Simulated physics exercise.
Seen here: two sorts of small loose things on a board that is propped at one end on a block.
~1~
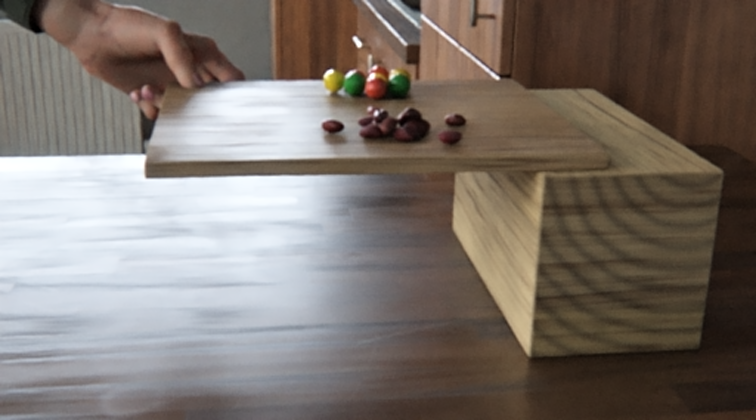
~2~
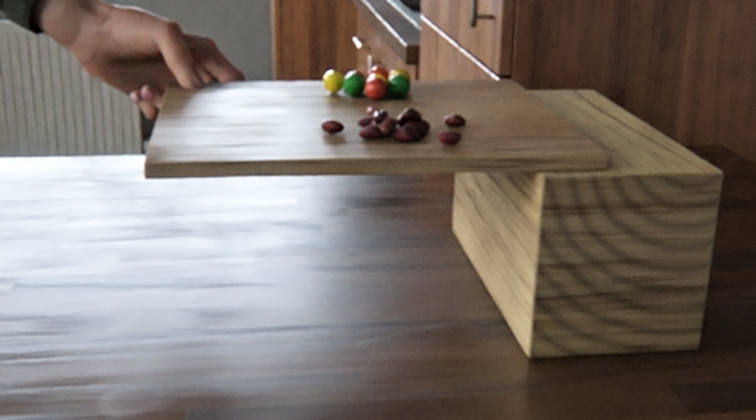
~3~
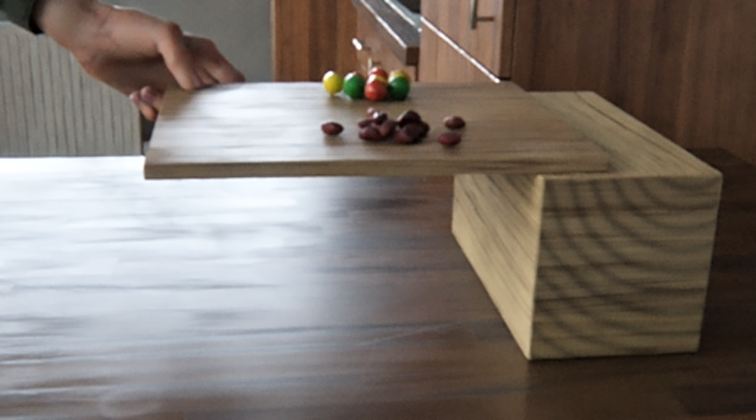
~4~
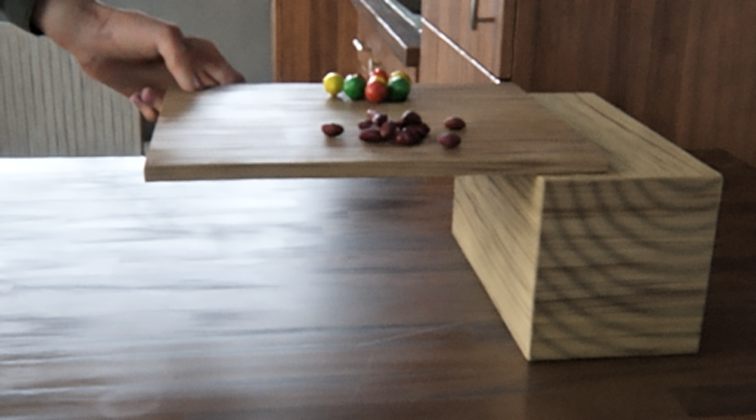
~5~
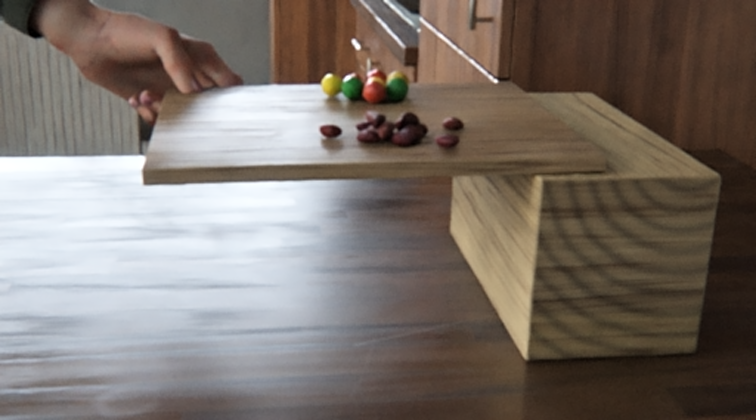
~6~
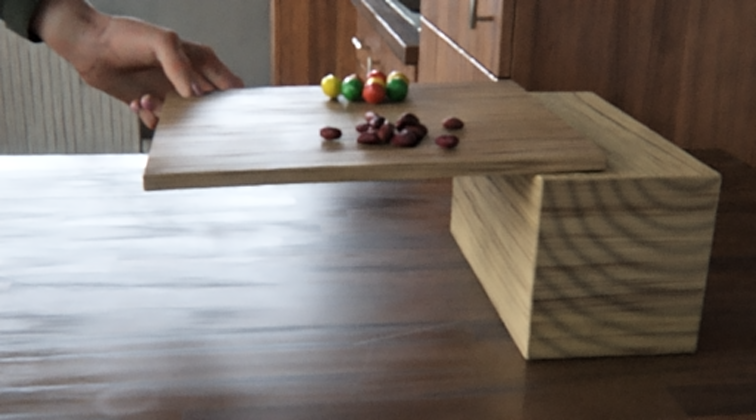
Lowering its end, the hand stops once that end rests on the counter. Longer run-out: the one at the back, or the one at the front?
The one at the back.
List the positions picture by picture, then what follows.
In the first frame, held end of the board at (161, 166), level; block at (566, 206), tall, over half the board's length; near handful at (382, 128), a few kidney beans; far handful at (378, 83), a few glass marbles.
In the second frame, held end of the board at (160, 167), level; far handful at (377, 84).
In the third frame, held end of the board at (160, 168), level; near handful at (381, 130).
In the fourth frame, held end of the board at (160, 170), level; far handful at (378, 87).
In the fifth frame, held end of the board at (159, 173), down by 1°; near handful at (380, 133).
In the sixth frame, held end of the board at (159, 178), down by 2°; block at (564, 208); near handful at (380, 134), not moving; far handful at (376, 88), not moving.
Then, 0.53 s past the last view, board sloping at 14°; near handful all still on the board; far handful all still on the board.
Then, 1.09 s past the last view, board sloping at 27°; near handful all still on the board; far handful mostly up to a board's length out.
Then, 1.76 s past the last view, board resting at 32°; near handful mostly at the foot of the board; far handful mostly one to two board lengths out, a small part gone off the counter.
Finally, board resting at 32°; near handful mostly at the foot of the board; far handful mostly more than two board lengths out, about two thirds gone off the counter; the far handful has gone farther.
